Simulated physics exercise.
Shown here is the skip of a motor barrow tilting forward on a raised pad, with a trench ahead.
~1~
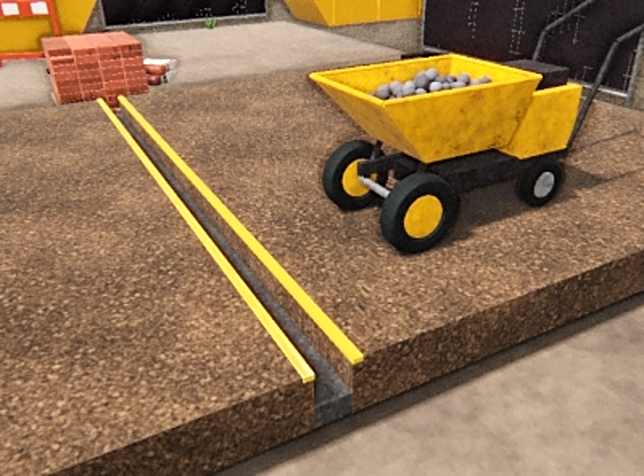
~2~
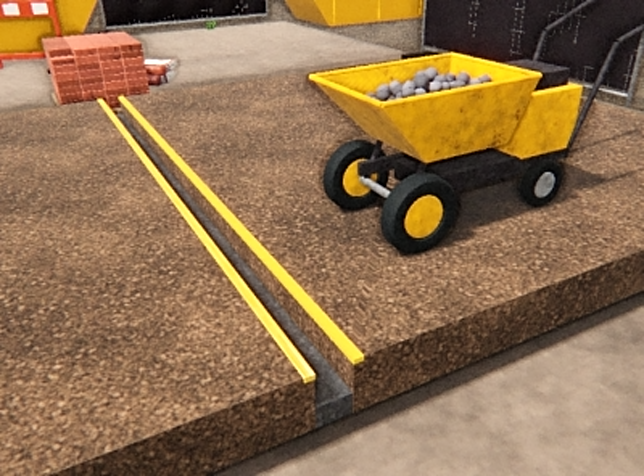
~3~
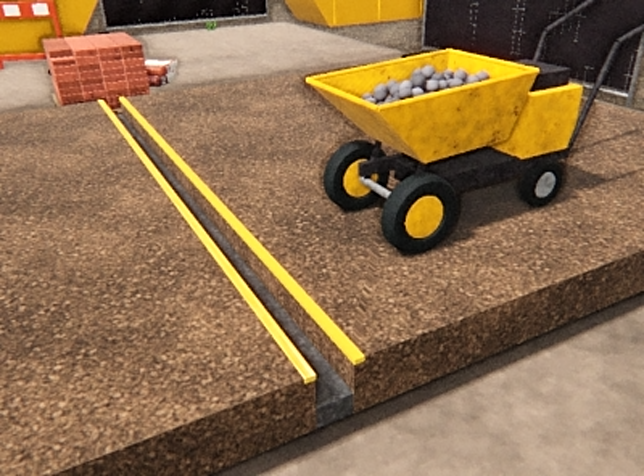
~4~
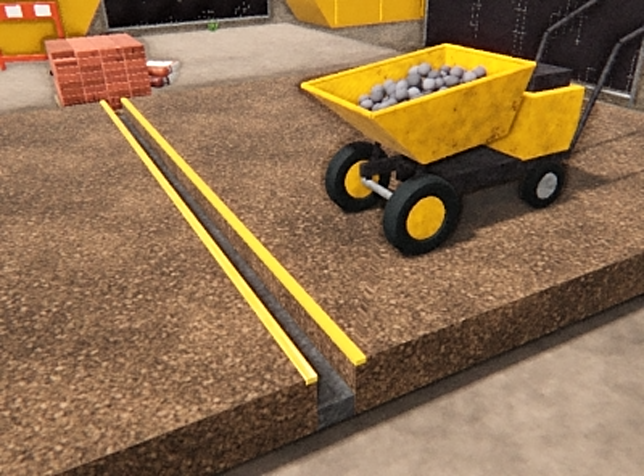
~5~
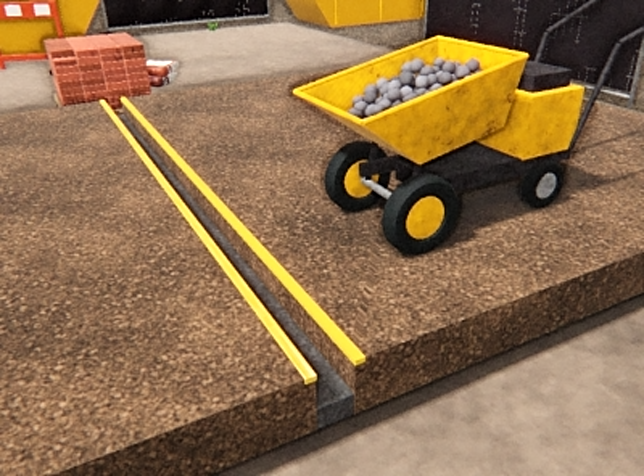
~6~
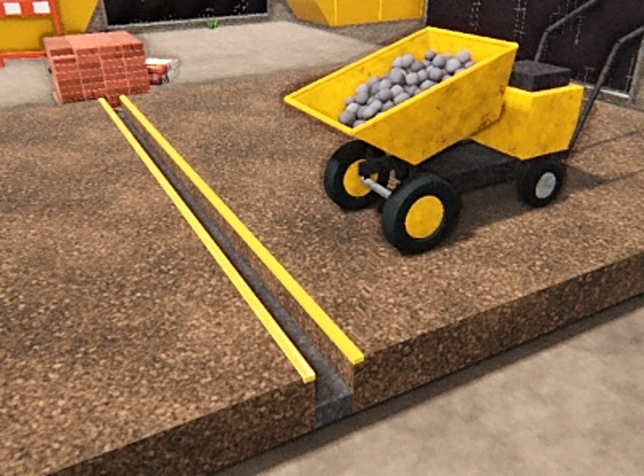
A construction yard is seen from slightly above, with a raised brown earthen pad crossed by a narrow trench edged in yellow strips, under a still camera. A yellow motor barrow with black tyres stands right of the trench, its skip holding grey cobbles, while red bricks sit stacked at the back left. The skip starts level, then tilts gradually forward to the left, its lip lowering and rear rising, while the wheels stay put.
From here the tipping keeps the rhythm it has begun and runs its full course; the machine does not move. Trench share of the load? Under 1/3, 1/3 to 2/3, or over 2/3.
Alright, so the trench is left with a middling share, one to two thirds.
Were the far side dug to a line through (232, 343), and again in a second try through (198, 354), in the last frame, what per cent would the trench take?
About 80 and 90 per cent.
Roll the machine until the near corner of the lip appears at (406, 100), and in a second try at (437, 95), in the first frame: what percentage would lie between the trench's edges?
You'd see around 40 per cent the first time and around 30 per cent the second.
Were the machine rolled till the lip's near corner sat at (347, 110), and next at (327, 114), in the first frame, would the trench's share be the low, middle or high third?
So the first position comes out as under a third, the second as under a third.
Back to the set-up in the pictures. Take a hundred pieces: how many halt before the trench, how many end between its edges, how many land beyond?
Shares in per cent - short: 5, between: 50, beyond: 25.
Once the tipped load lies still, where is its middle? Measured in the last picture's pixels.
Roughly pixel (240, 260).
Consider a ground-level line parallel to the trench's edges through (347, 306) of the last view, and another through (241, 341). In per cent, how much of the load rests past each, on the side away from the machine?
Respectively 80 and 20 %.
Shortly afterwards, skip tipped steeply; the whole lot in the skip.
Next, skip tipped right over; the bulk in the skip; only a few short of the trench; a little in or heaped over the trench; a little beyond it; only a few falling.
Some moments later, skip tipped right over; near a quarter in the skip; a little short of the trench; near half in or heaped over the trench; near a quarter beyond it.
In the end, skip tipped right over; near a quarter in the skip; a little short of the trench; near half in or heaped over the trench; near a quarter beyond it.
